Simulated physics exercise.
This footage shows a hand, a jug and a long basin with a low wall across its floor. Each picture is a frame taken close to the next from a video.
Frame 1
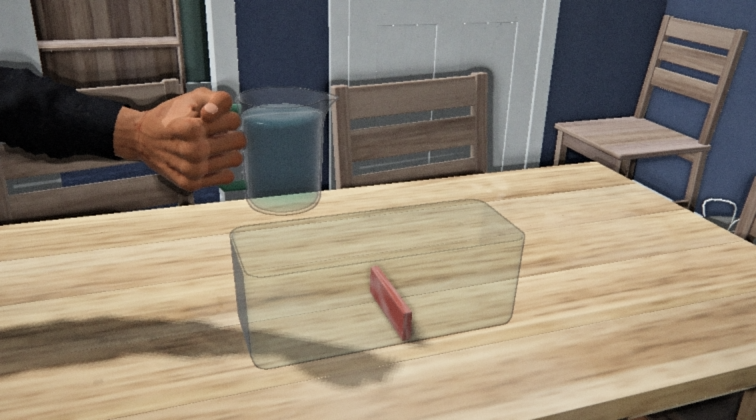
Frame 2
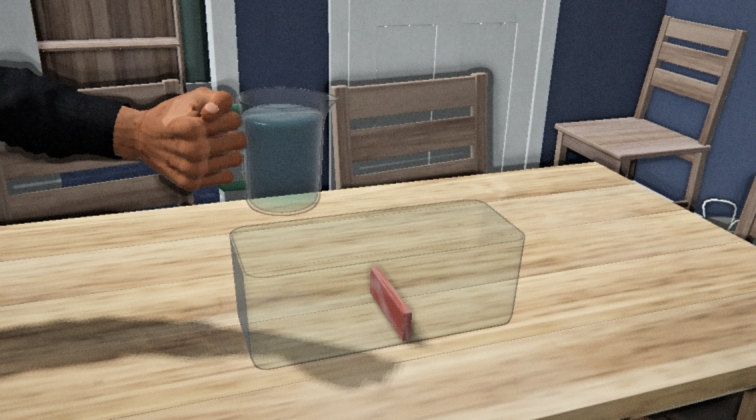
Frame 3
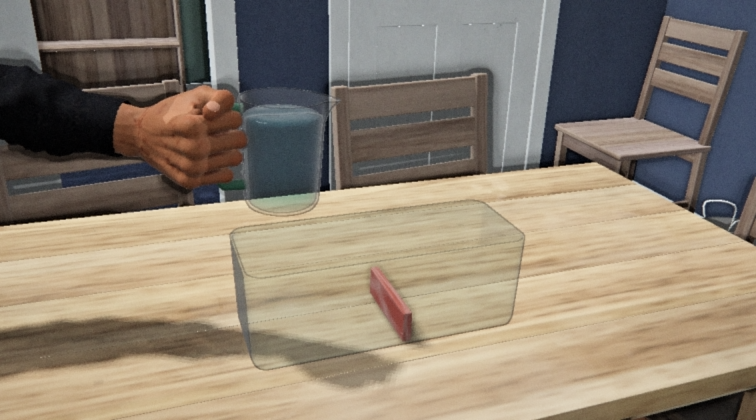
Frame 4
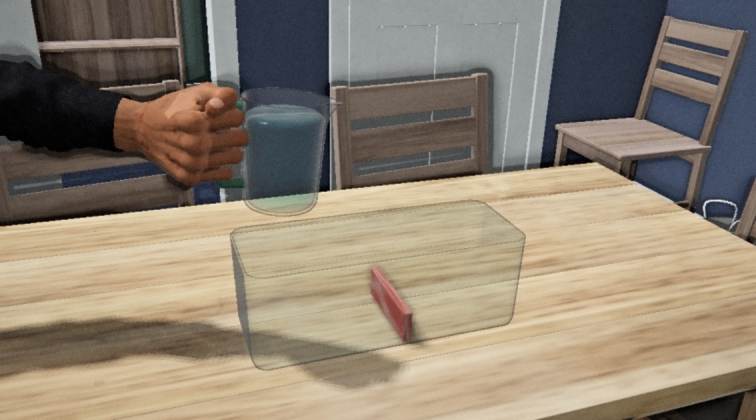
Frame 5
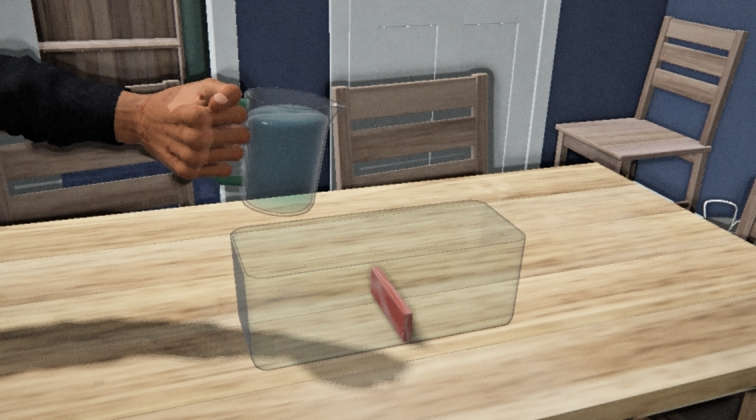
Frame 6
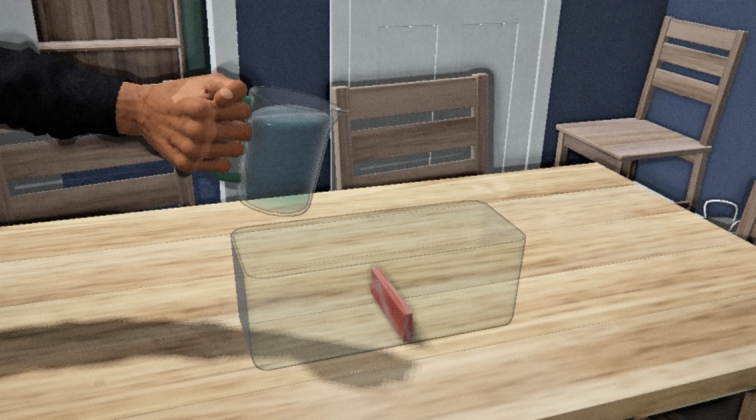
A hand slowly tilting a clear jug of blue water rightward above a long transparent basin with a low red wall inside.
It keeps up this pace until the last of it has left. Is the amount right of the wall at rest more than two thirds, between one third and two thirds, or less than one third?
A third to two thirds.
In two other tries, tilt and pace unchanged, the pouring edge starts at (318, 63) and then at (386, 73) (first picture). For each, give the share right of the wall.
Roughly 25 per cent, then roughly 95 per cent.
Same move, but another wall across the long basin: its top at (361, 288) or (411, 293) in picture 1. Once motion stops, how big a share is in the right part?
About 95 per cent, then about 10 per cent.
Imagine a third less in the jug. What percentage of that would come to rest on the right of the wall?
It should come out close to 20 per cent.
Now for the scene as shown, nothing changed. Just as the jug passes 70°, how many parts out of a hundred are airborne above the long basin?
About 15 %.
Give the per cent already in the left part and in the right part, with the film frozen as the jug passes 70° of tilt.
Left 0 per cent, right 5 per cent.
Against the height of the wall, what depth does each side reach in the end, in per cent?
Some 30 per cent left and 40 right.
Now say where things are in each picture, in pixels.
It leans 0°; its right rim is at (338, 95); the water meets the walls at (240, 116) and (321, 111); the long basin's rim runs from (237, 254) to (503, 218); the wall's top is at (390, 289), in the first frame.
It leans 1°; its right rim is at (338, 96); the water meets the walls at (241, 115) and (321, 111), in the second frame.
It leans 2°; its right rim is at (340, 98); the water meets the walls at (242, 115) and (322, 112), in the third frame.
It leans 5°; its right rim is at (342, 101); the water meets the walls at (244, 116) and (322, 113), in the fourth frame.
It leans 8°; its right rim is at (345, 105); the water meets the walls at (246, 116) and (327, 113), in the fifth frame.
It leans 13°; its right rim is at (348, 110); the water meets the walls at (249, 117) and (331, 114), in the sixth frame.
A moment on, the jug is tipped part way and 81 per cent is still to pour, 0 is left of the wall and 4 right of it.
Next, the jug is tipped right over and 32 per cent is still to pour, 17 is left of the wall and 34 right of it.
Then the jug is tipped right over and 5 per cent is still to pour, 42 is left of the wall and 50 right of it.
Later the jug is tipped right over and 0 per cent is still to pour, 49 is left of the wall and 50 right of it.
At rest 49 per cent lies left of the wall, 50 right of it and 1 outside.
